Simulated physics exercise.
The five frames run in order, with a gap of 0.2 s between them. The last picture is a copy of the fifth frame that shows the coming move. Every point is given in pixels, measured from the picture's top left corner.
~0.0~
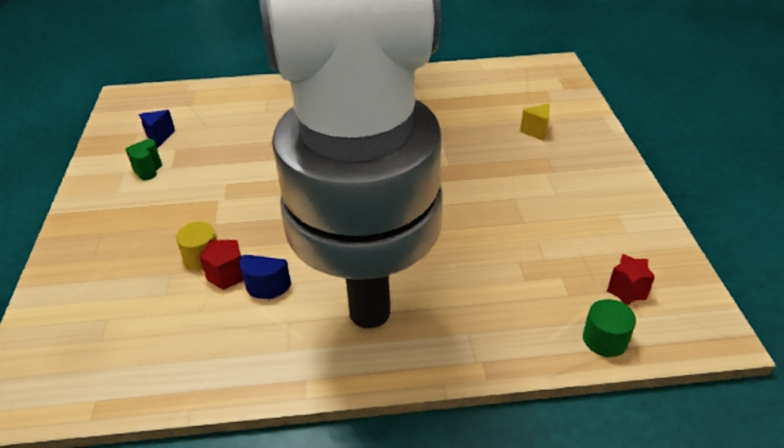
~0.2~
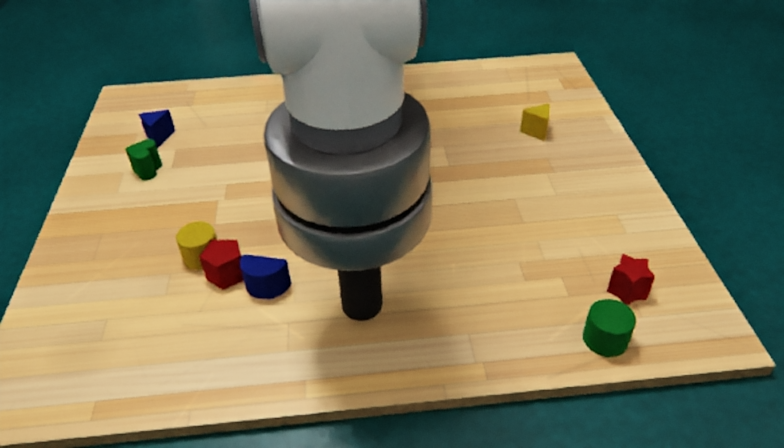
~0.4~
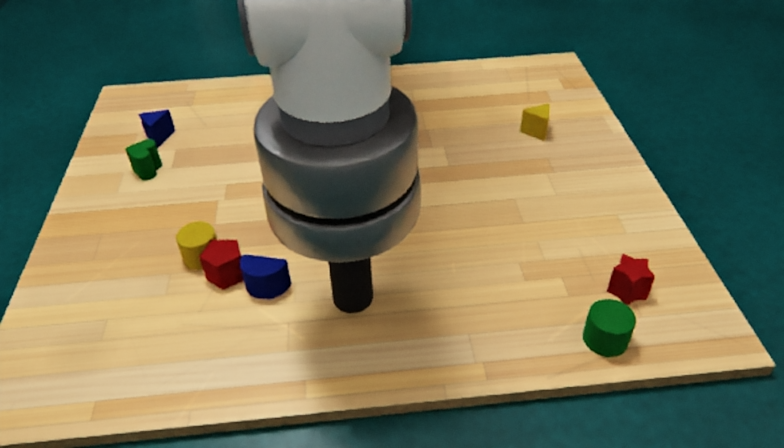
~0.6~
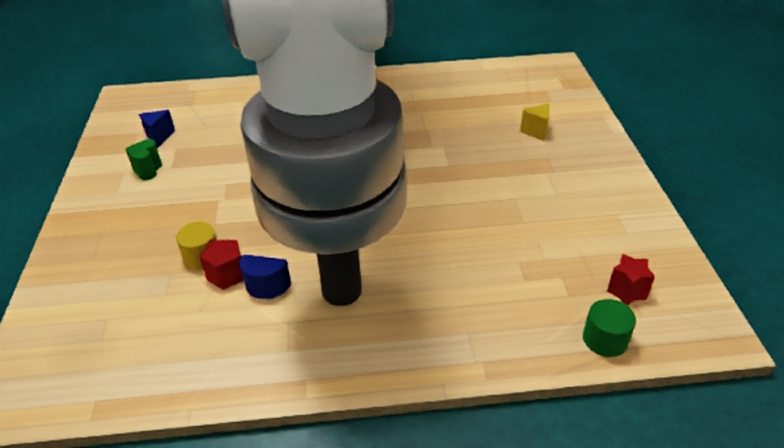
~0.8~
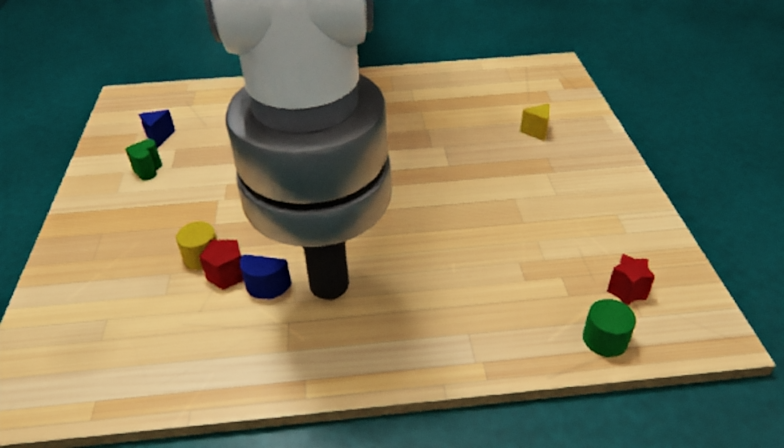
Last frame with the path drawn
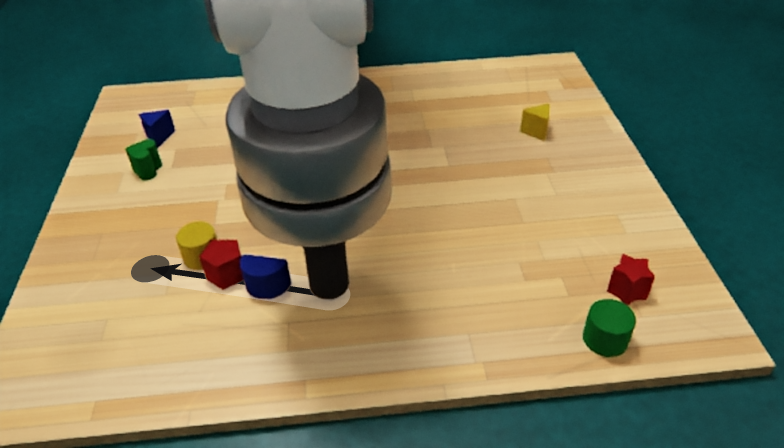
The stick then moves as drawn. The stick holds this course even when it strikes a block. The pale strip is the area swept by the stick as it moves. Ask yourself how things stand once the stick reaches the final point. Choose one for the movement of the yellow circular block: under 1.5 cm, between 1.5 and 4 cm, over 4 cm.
It goes 1.5 to 4 cm.
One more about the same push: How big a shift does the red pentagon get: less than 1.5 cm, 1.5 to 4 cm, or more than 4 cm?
The red pentagon moves over 4 cm.
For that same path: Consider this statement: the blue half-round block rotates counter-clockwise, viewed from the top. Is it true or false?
That claim is true.
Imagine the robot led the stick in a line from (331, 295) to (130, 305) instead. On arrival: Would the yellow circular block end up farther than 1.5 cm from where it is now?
In short: Yes.
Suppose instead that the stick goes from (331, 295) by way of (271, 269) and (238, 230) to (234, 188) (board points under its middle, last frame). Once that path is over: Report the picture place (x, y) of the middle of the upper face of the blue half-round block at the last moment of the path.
I predict (230, 264).
The line goes straight from (331, 295) to (150, 268).
What follows on the original path. One third of the way, stick (265, 275); yellow circular block (193, 231); red pentagon (201, 256), turned 65° clockwise; blue half-round block (221, 271), turned 45° anticlockwise.
Two thirds of the way, stick (205, 267); yellow circular block (191, 230); red pentagon (154, 255), turned 115° clockwise; blue half-round block (177, 279), turned 115° anticlockwise.
At the end, stick (146, 258); yellow circular block (180, 223); red pentagon (101, 259), turned 80° clockwise; blue half-round block (172, 280), turned 130° anticlockwise.
